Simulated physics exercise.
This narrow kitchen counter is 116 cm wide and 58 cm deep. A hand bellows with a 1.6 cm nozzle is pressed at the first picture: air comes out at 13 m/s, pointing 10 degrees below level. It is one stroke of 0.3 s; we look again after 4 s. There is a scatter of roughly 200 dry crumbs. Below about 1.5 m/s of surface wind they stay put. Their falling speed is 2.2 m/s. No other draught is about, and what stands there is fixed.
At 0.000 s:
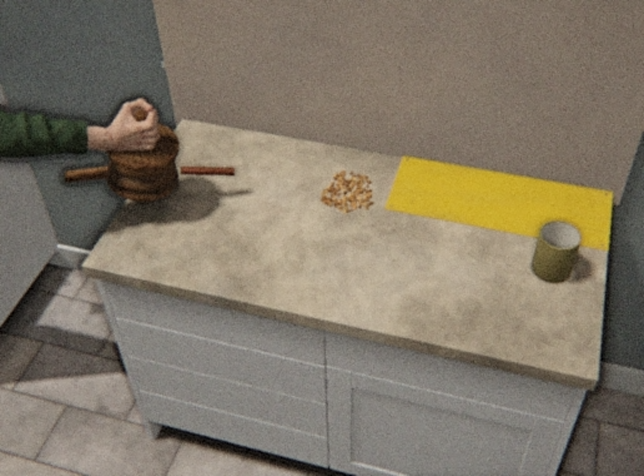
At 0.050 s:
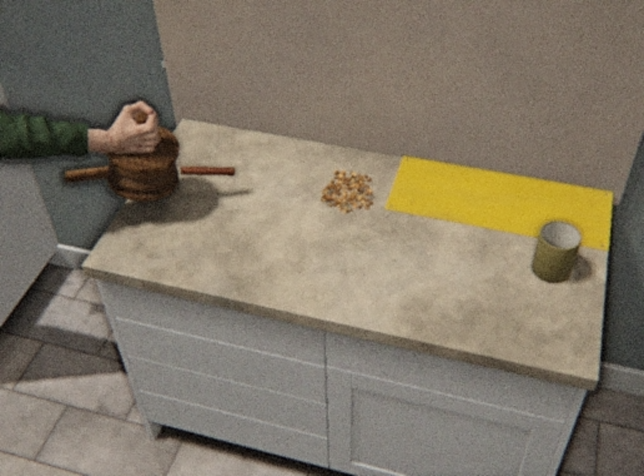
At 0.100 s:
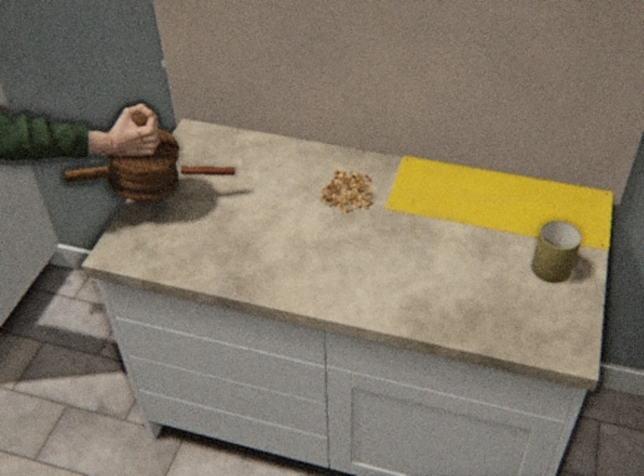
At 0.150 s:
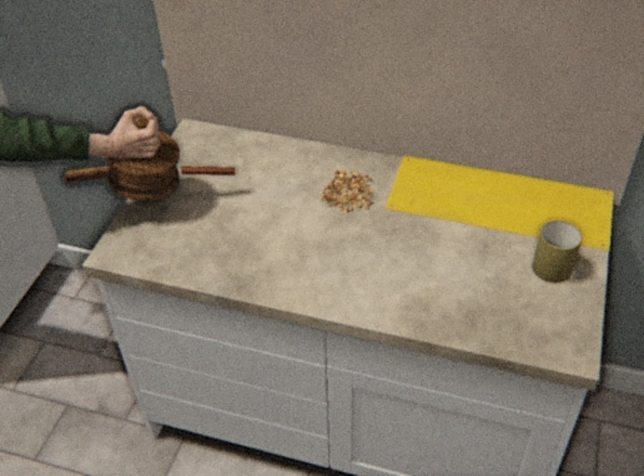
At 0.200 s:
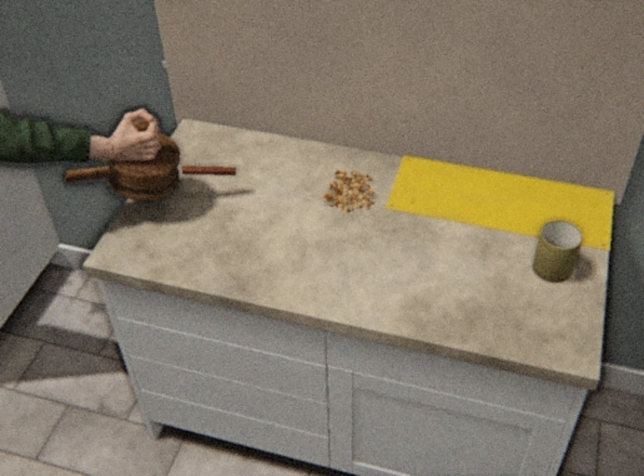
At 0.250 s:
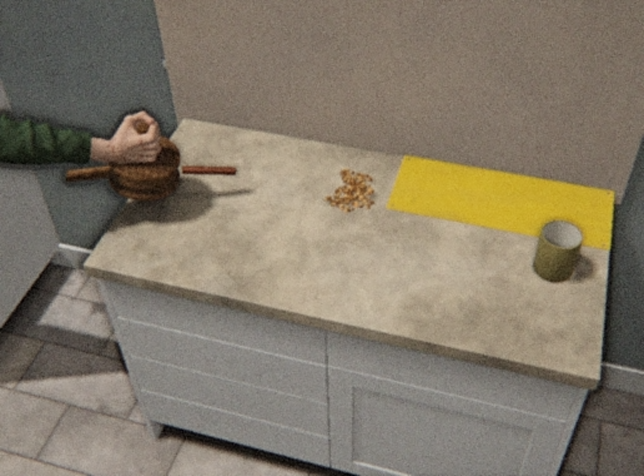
A hand in a dark green sleeve grips a round brown wooden bellows at the left end of a mottled beige counter, seen from above at a slight tilt in a grey-walled kitchen. Golden-brown crumbs lie mid-counter, with a yellow sheet and an olive mug to the right. The hand presses slightly, and then a few crumbs shift slightly rightward while the camera stays still.
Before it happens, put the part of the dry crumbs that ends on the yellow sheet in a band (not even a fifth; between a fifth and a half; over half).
Of the dry crumbs, above half end on the yellow sheet.
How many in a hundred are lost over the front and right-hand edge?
About 0 % front, 0 % right-hand.
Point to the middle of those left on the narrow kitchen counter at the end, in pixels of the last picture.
Around (454, 200).
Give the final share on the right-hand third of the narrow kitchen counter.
About 50 %.
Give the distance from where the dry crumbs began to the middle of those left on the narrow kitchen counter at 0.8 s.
About 25 cm.
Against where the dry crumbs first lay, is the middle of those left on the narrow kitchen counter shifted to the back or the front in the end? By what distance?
Towards the back, some 5 cm.
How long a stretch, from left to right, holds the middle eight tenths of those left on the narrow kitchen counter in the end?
About 30 cm.
After 0.8 s, 100 % are still on the top, 70 % are on the yellow sheet; the middle of those left on the top is near (454, 200).
After 1.3 s, 100 % are still on the top, 70 % are on the yellow sheet; the middle of those left on the top is near (454, 200).
After 2.2 s, 100 % are still on the top, 70 % are on the yellow sheet; the middle of those left on the top is near (454, 200).
After 4.0 s, at the end, 70 % are on the yellow sheet; the middle of those left on the top is near (454, 200).
